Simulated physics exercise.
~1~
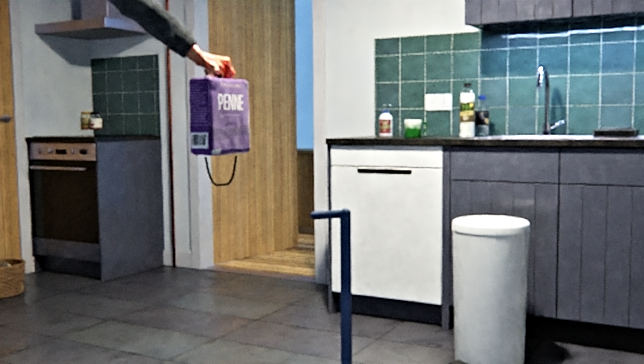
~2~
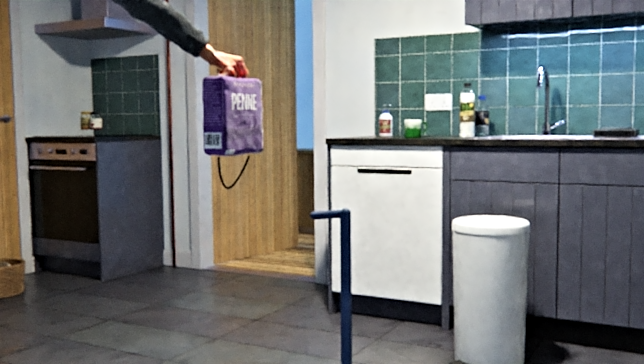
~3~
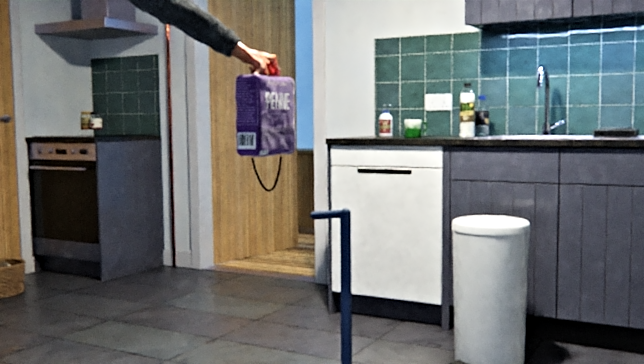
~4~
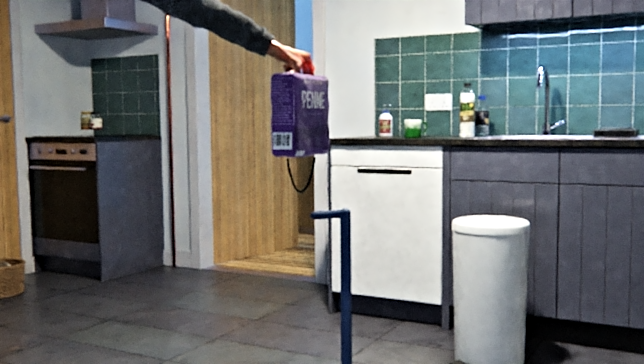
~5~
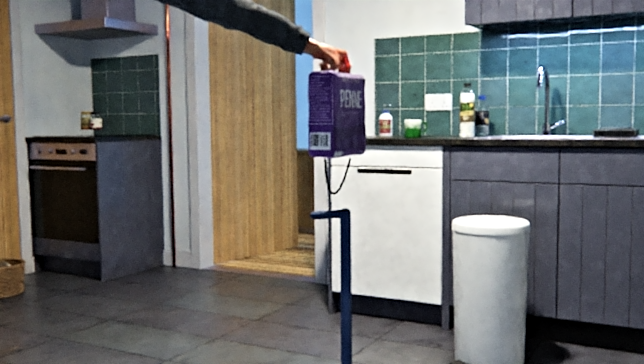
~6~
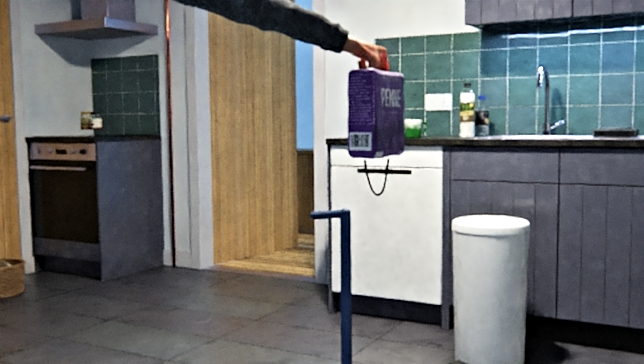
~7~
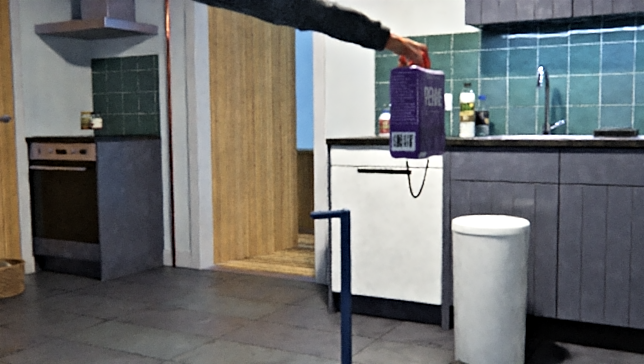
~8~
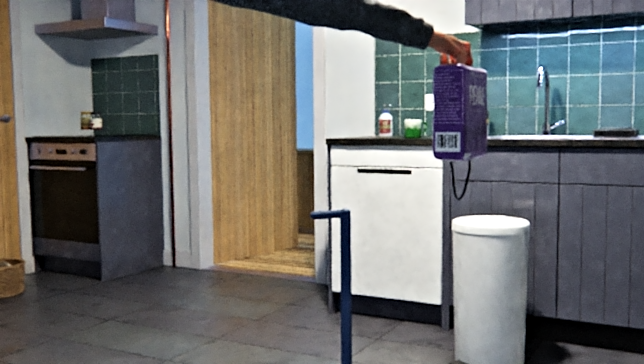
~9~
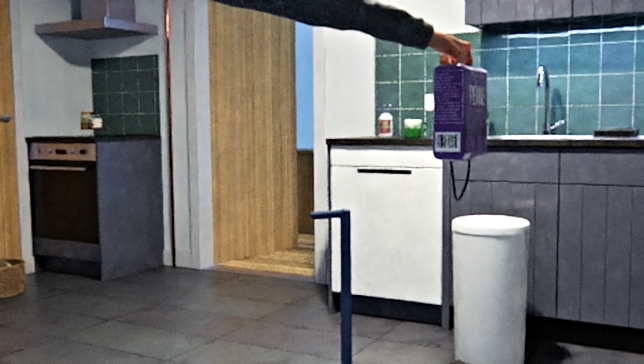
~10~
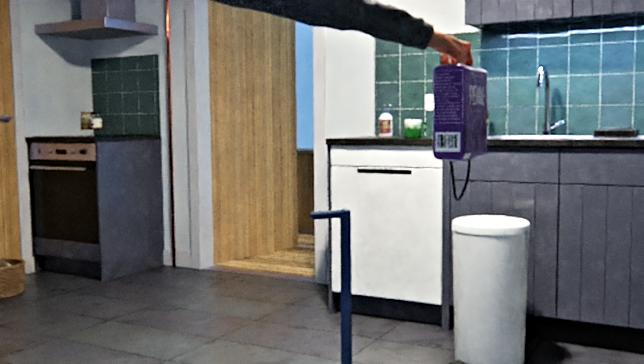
At the start, an outstretched arm holds a purple bag marked "PENNE" in a kitchen, with a thin dark loop dangling beneath it. A blue post with a short sideways hook stands in the foreground, near a white bin. The hand carries the bag steadily to the right, keeping it upright, until it is above the post. The loop hangs close over the hook there, but the bag keeps moving and the loop travels along with it, past the post. Finally the hand stops above the bin and holds the bag still, with the loop hanging free and the post still standing.
